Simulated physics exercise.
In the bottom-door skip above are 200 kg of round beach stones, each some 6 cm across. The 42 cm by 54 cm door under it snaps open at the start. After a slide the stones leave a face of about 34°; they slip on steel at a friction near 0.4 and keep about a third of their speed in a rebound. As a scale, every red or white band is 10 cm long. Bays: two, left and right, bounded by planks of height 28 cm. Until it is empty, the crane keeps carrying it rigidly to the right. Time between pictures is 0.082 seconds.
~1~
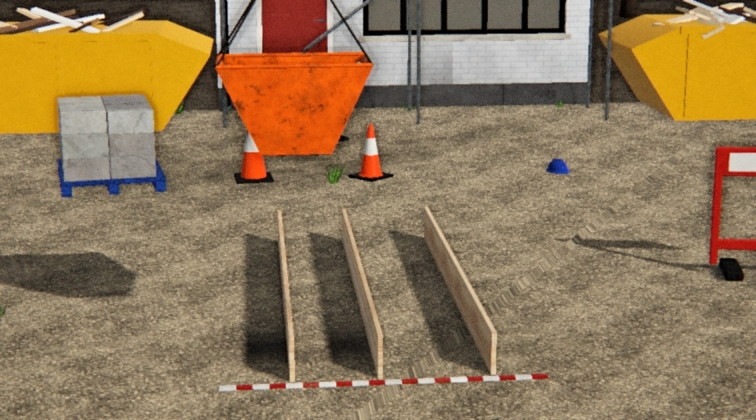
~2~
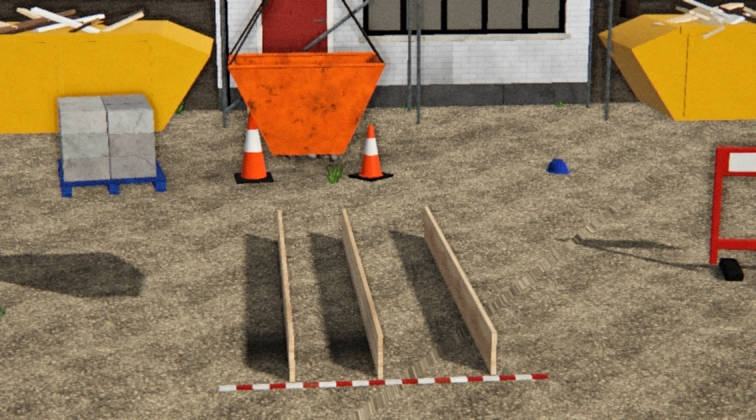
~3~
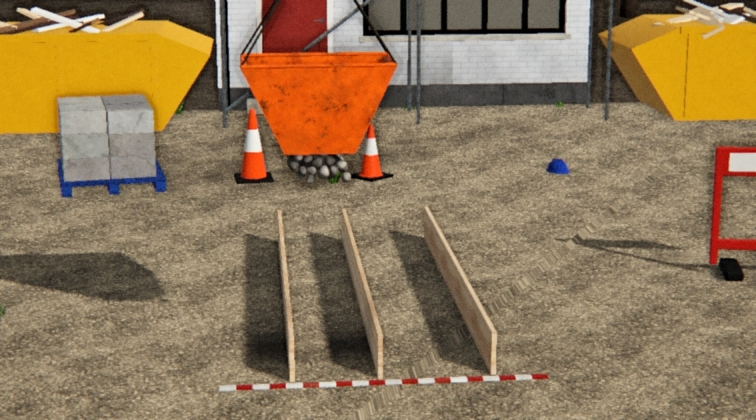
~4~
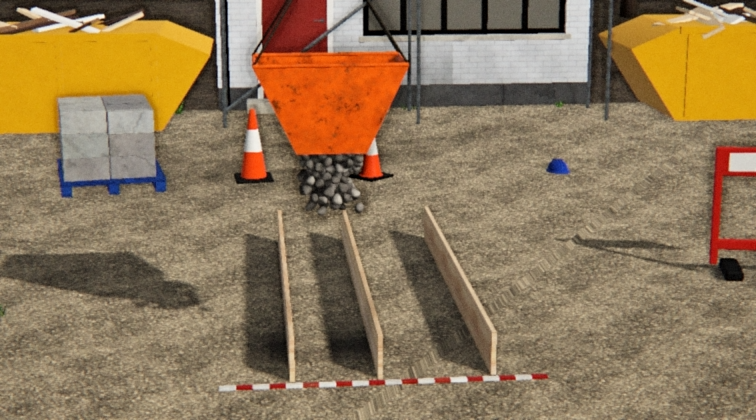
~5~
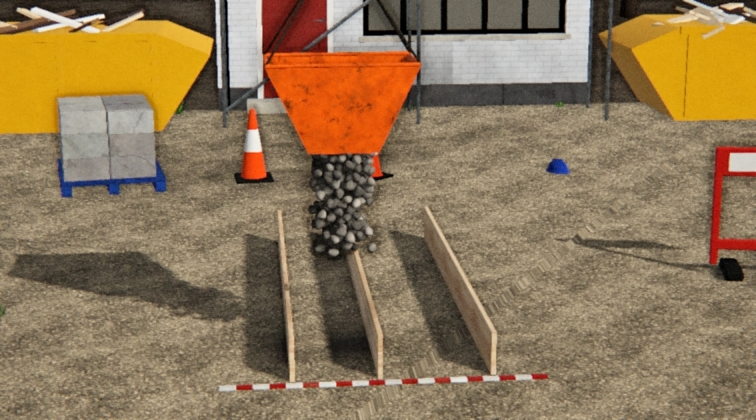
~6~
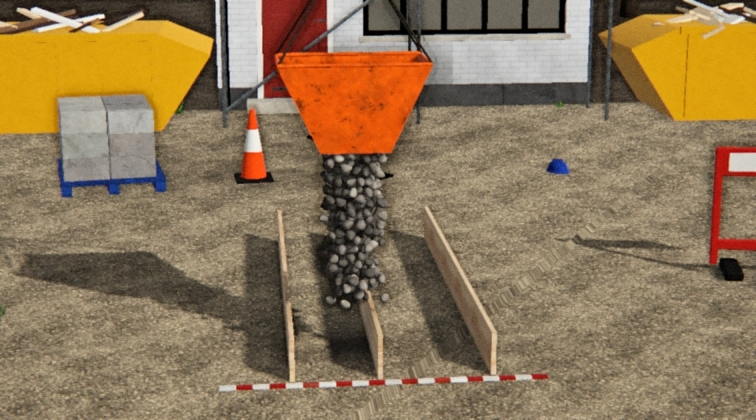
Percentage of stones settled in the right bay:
Around 72 per cent.
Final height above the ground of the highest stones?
20 cm.
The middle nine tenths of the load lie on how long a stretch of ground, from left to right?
I'd say close to 110 cm, left to right.
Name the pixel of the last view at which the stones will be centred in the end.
Around (406, 338).
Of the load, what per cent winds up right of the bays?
I'd say around 0 per cent.
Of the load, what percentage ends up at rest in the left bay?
About 30 percent.
Then, 0.3 s after the last picture, 0 % in the bottom-door skip, 28 % falling or lying in the left bay, 72 % falling or lying in the right bay; the stones farthest right are at (453, 337).
Then, 0.7 s after the last picture, 0 % in the bottom-door skip, 28 % falling or lying in the left bay, 72 % falling or lying in the right bay; the stones farthest right are at (470, 335).
Then, 1.3 s after the last picture, 0 % in the bottom-door skip, 28 % falling or lying in the left bay, 72 % falling or lying in the right bay; the stones farthest right are at (465, 325).
Then, 2.2 s after the last picture, 0 % in the bottom-door skip, 28 % falling or lying in the left bay, 72 % falling or lying in the right bay; the stones farthest right are at (465, 325).
Then, 4.1 s after the last picture, 0 % in the bottom-door skip, 28 % in the left bay, 72 % in the right bay; the stones farthest right are at (465, 325).
